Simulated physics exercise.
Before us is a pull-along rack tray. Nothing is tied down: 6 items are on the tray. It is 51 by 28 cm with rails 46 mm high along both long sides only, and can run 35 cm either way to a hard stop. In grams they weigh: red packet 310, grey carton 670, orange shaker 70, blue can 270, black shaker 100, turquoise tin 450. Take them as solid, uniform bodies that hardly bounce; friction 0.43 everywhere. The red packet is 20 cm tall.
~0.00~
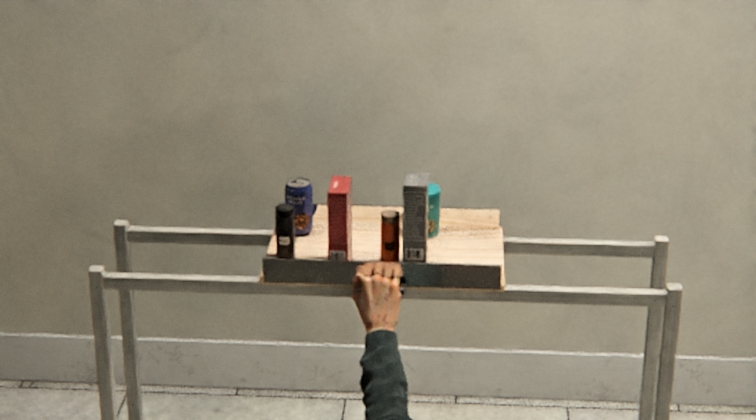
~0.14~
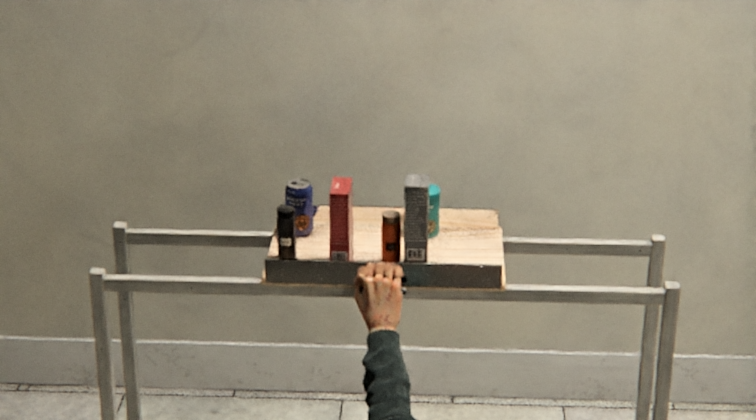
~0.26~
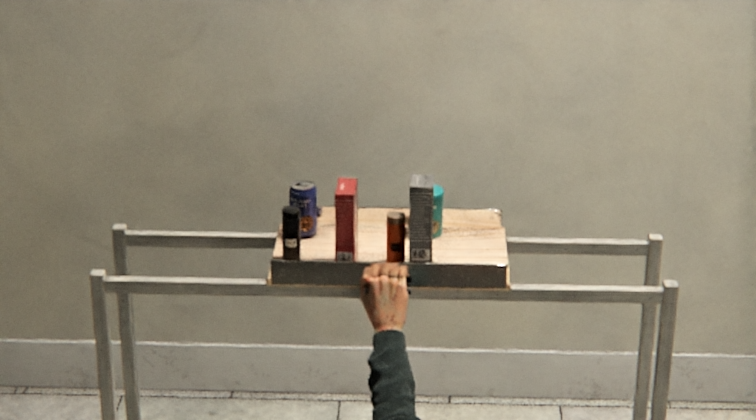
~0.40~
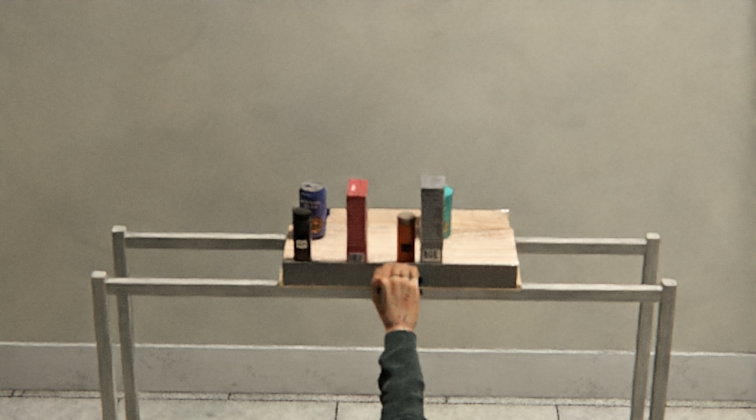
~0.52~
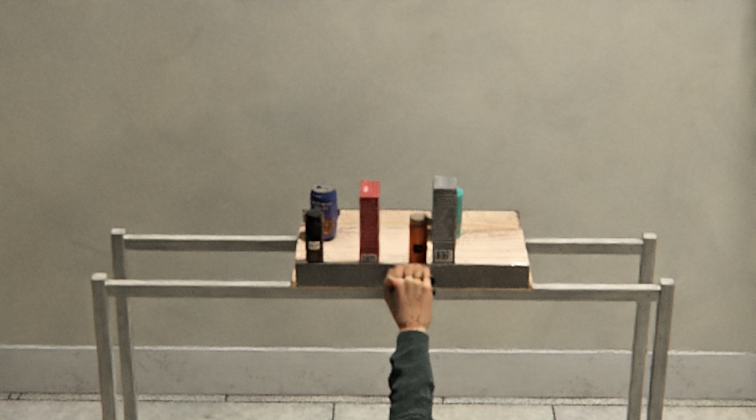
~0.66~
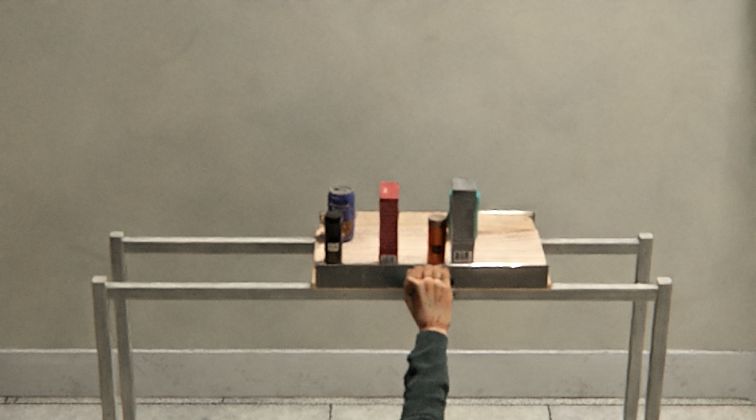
On a metal rack against a plain grey wall, a hand gripped the front of a wooden tray holding six cans, boxes and small containers, and slid it a short way to the right.
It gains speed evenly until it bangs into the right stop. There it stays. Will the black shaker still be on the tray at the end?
The black shaker remains aboard.
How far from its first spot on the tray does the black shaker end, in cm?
Some 14 cm.
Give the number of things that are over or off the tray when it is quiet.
That comes to 4.
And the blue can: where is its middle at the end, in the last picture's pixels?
Around (461, 214).
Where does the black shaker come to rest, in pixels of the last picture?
At about (482, 240).
By 1.26 s, tray 35 cm right; black shaker tilted 20° near (458, 238); red packet tilted 19°; grey carton tilted 16°.
By 1.46 s, tray 35 cm right; black shaker tilted 68° near (481, 247); grey carton tilted 73°; red packet tilted 55°.
When it is over (3.1 s), lying over on the tray, red packet, grey carton, orange shaker and black shaker; the other 2 within 5 cm of the start. In the last view, black shaker near (482, 240).
